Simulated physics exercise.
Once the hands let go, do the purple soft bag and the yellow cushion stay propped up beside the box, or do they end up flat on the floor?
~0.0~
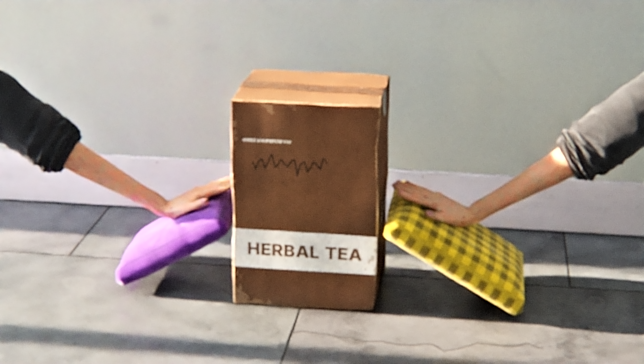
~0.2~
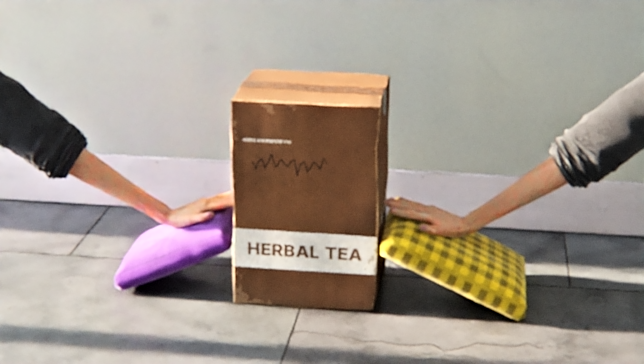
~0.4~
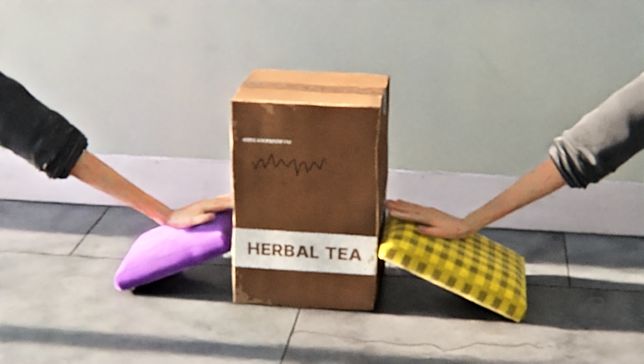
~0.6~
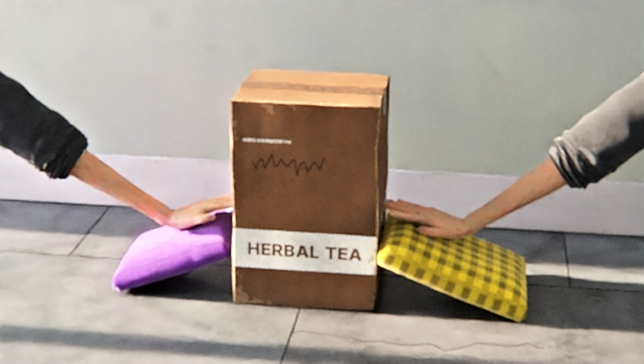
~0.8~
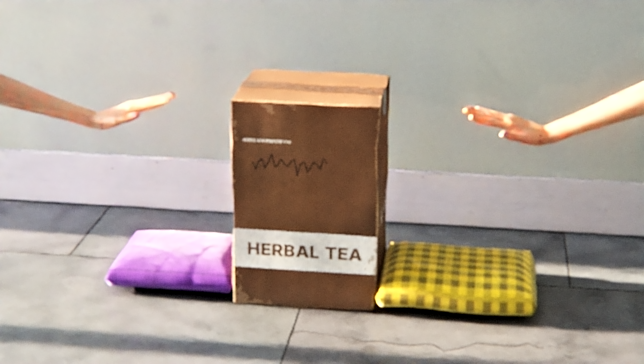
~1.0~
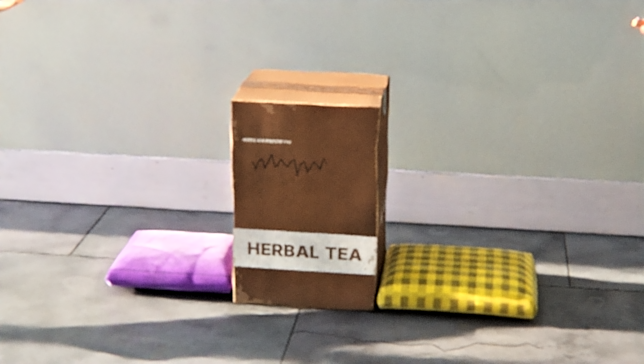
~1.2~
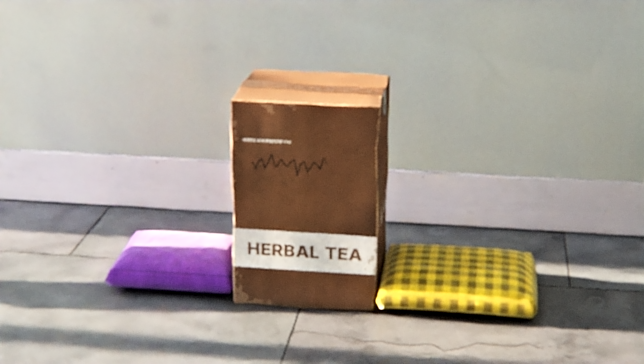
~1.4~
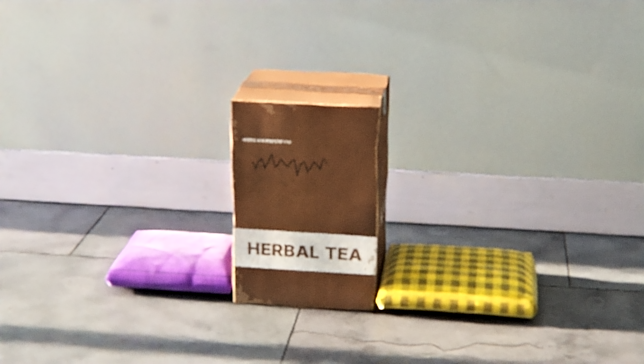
They end up flat on the floor. The purple soft bag slips and lies down on the left of the box, and the yellow cushion slumps to the floor on the right.
